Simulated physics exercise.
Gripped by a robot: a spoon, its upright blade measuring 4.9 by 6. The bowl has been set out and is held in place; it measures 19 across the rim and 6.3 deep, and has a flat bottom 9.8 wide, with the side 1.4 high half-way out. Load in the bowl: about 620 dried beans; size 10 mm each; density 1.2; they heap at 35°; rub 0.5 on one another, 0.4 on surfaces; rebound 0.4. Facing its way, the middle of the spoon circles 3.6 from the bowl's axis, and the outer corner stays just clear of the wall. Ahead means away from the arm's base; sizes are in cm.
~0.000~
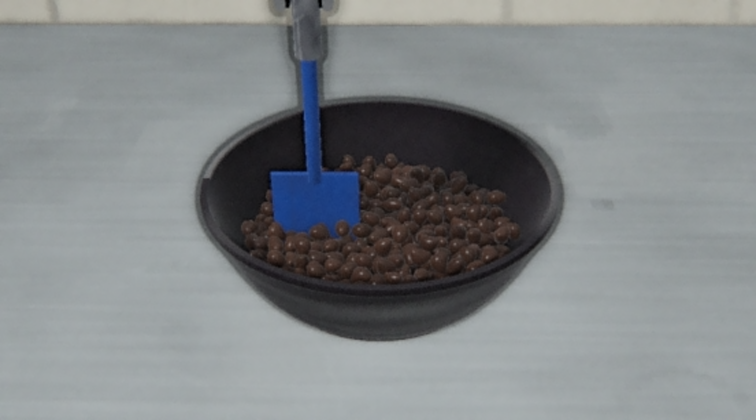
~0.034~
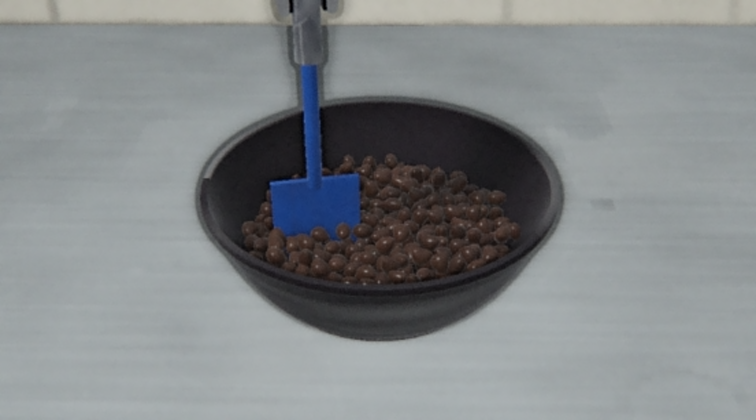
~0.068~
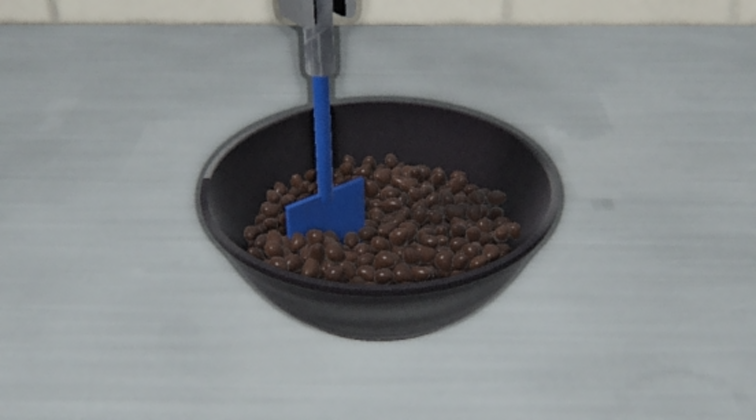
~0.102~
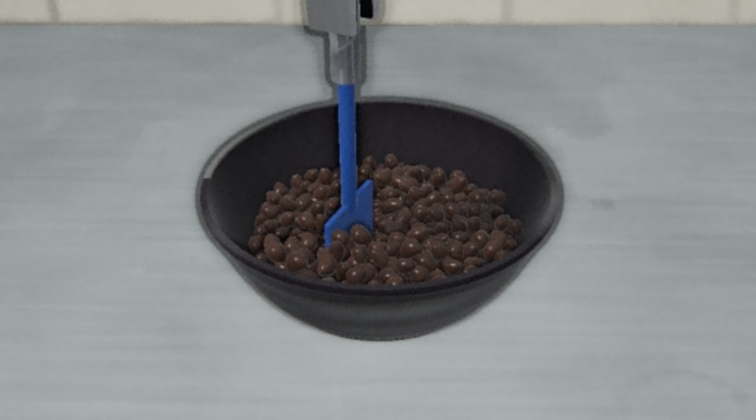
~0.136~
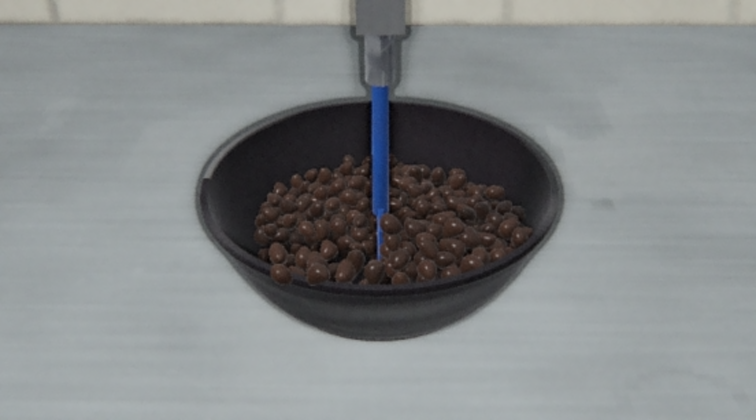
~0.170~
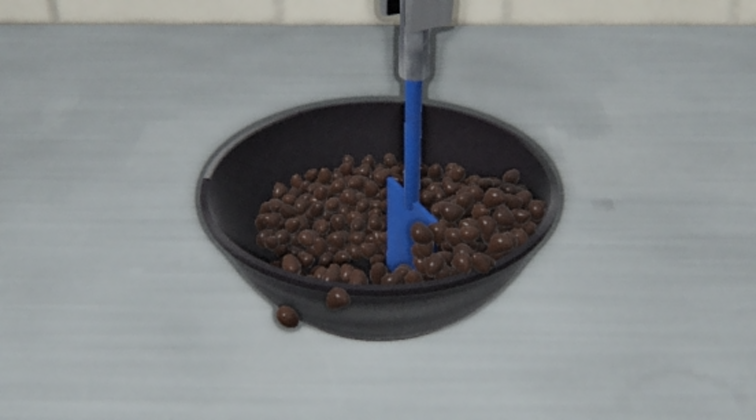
A robot arm sweeps a blue spatula rightward through brown beans, pushing two over the bowl's front rim.
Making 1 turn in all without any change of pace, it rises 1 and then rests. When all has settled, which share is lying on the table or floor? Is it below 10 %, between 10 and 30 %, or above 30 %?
Between 10 and 30 %.
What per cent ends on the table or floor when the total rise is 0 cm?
About 20 percent.
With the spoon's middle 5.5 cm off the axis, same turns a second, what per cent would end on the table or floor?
In that case roughly 10 per cent.
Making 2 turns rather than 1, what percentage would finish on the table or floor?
It would be around 20 percent.
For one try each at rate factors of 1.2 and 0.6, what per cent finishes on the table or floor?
Estimates in order: Some 25 % and some 5 %.
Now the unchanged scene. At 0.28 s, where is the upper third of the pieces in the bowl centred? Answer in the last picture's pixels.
Roughly at (468, 155).
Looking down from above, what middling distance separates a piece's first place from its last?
Roughly 7 cm.
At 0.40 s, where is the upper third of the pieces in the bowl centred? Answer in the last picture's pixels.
The centre lies near (317, 159) in the last picture.
After 0.28 s, 209° round, highest piece 10 above the table; 588 in the bowl, 12 on the table or floor, 21 in flight or on the tool.
After 0.40 s, 299° round, highest piece 9 above the table; 550 in the bowl, 44 on the table or floor, 27 in flight or on the tool.
After 0.65 s, 0° round, highest piece 6 above the table; 535 in the bowl, 86 on the table or floor.
After 1.35 s, 0° round, highest piece 6 above the table; 535 in the bowl, 86 on the table or floor.
At rest, 535 in the bowl, 86 on the table or floor. That is 14 % on the table or floor.
